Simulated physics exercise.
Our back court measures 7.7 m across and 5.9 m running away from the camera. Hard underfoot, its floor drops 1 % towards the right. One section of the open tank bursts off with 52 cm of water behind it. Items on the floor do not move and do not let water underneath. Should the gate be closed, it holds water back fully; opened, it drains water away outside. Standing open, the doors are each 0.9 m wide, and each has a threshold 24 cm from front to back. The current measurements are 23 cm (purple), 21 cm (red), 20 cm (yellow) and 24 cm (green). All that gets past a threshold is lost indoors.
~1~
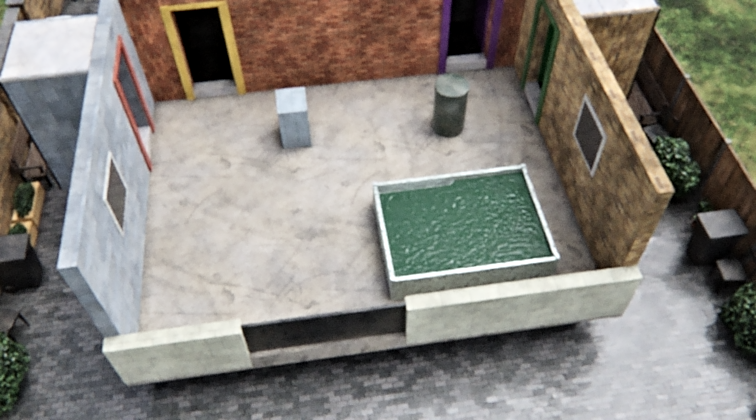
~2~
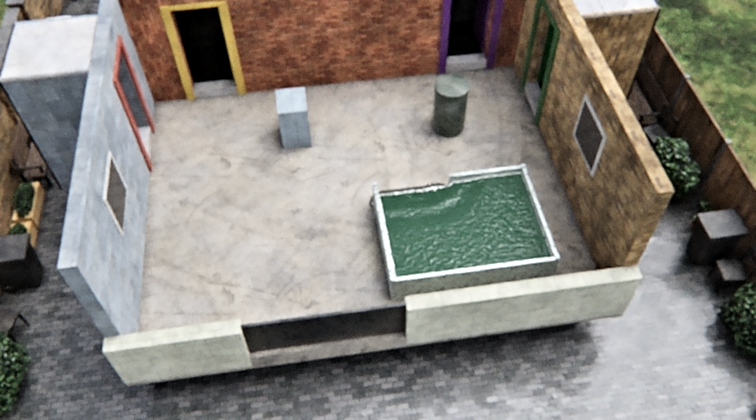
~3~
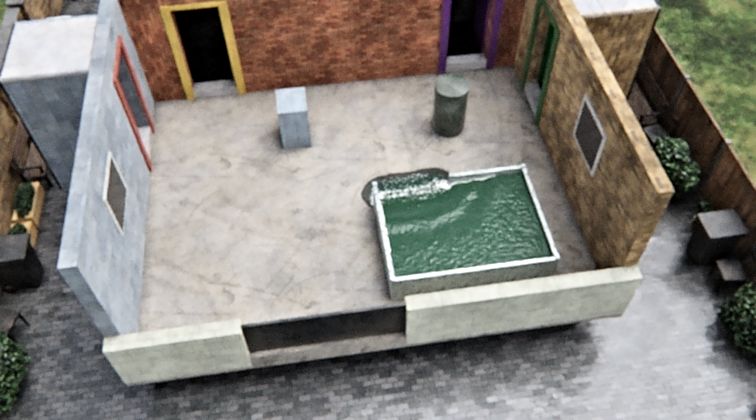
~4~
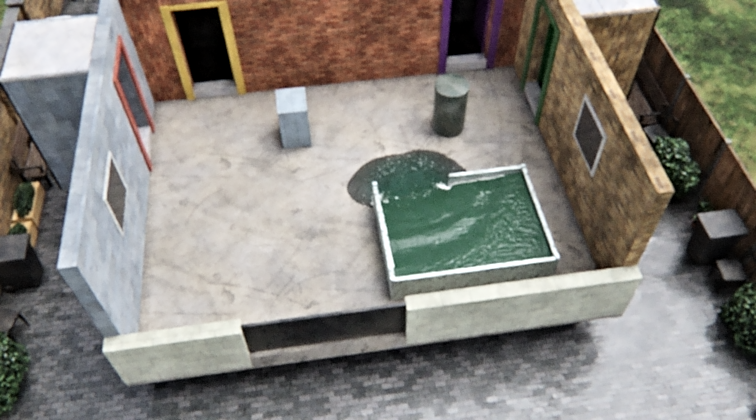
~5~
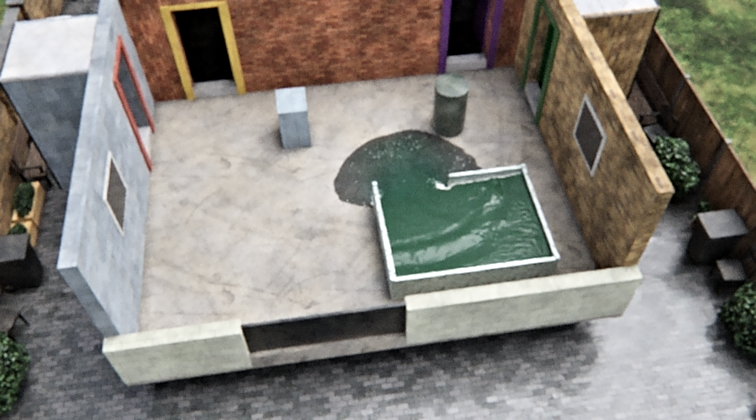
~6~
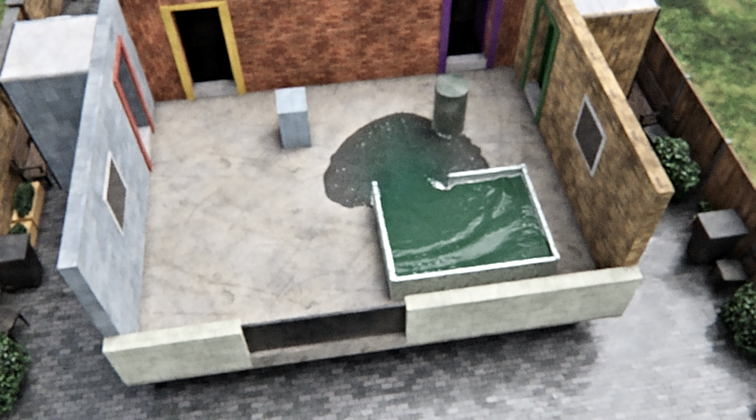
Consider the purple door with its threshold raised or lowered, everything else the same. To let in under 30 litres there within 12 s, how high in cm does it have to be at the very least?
At least roughly 7.5 cm.
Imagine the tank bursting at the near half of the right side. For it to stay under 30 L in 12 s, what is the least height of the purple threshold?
Roughly 13.0 cm.
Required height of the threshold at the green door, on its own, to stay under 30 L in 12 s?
At green, roughly 9.5 cm.
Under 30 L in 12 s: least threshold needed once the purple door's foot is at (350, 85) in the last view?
You'd want it roughly 17 cm high.
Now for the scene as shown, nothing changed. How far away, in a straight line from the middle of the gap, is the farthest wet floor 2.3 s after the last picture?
The front is some 5.6 m out.
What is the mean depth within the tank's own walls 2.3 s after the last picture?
Around 26 centimetres.
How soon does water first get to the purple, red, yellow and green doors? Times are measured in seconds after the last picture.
Arrival times - purple: 1.1 s; red: 2.8 s; yellow: 1.8 s; green: 1.2 s.
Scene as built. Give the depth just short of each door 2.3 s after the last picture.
In cm: Purple 9, red 0, yellow 4, green 4.
Then, 0.7 s after the last picture water covers 20 % of the floor, deepest (27 cm) near (393, 194); it has not reached the purple door.
Then, 2.3 s after the last picture water covers 40 % of the floor, deepest (26 cm) near (354, 92); 9 cm at the purple door, 0 litres in over its 23 cm threshold.
Then, 11.3 s after the last picture water covers 95 % of the floor, deepest (14 cm) near (590, 298); 9 cm at the purple door, 0 litres in over its 23 cm threshold.
At the purple door as built, the water peaked near 12 cm, 7.5 s after the last picture.
Run again over the same 12 s with other heights there, 51 litres in over 6 cm, 9 litres over 9.5 cm. The limit of 30 litres is kept from about 7.5 cm up.
